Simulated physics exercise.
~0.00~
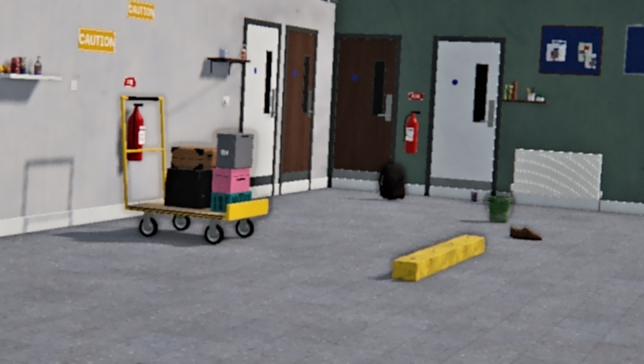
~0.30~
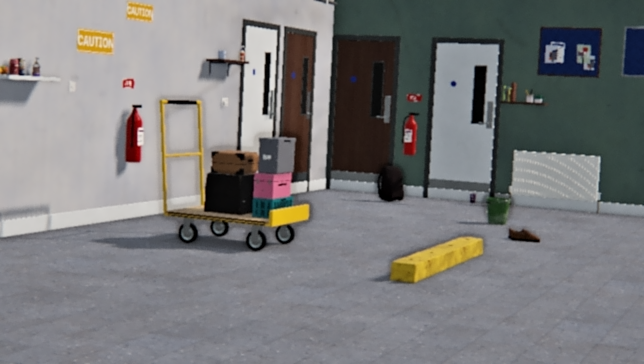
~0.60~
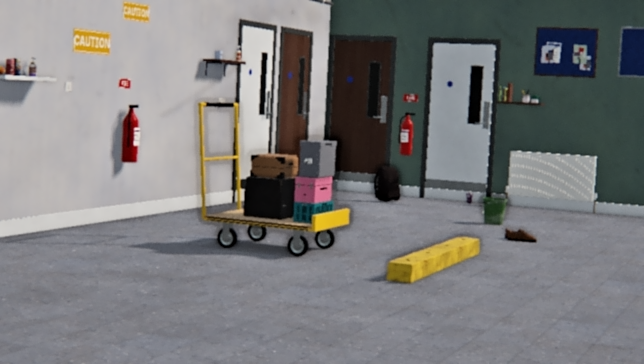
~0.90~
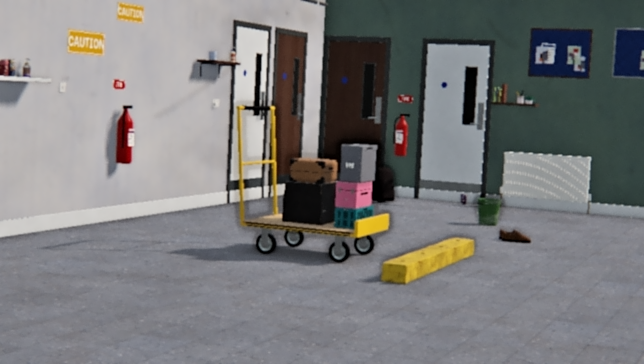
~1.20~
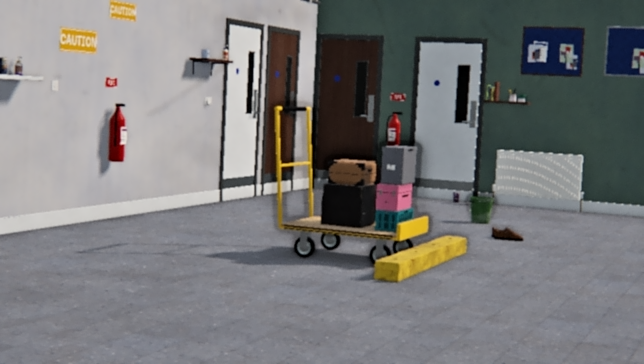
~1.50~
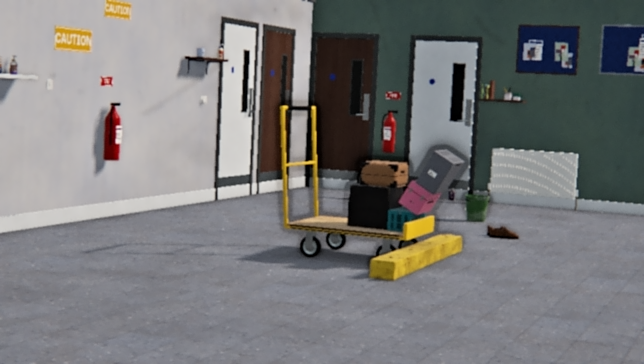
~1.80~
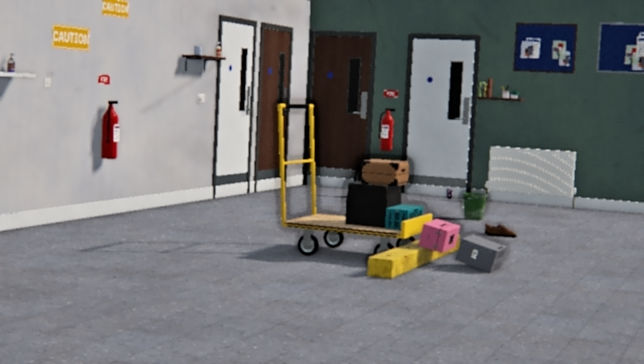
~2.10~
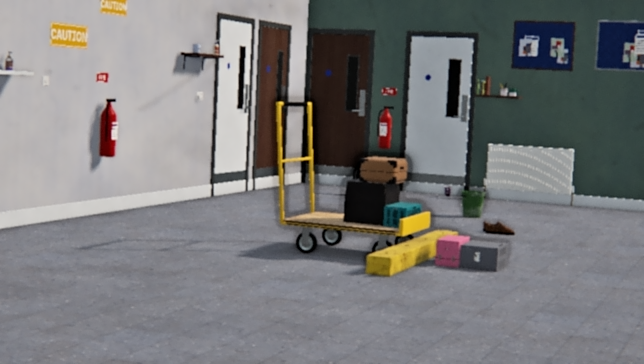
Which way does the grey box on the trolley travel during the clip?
The grey box moves to the right, riding on the trolley and then tumbling off its front end onto the floor.
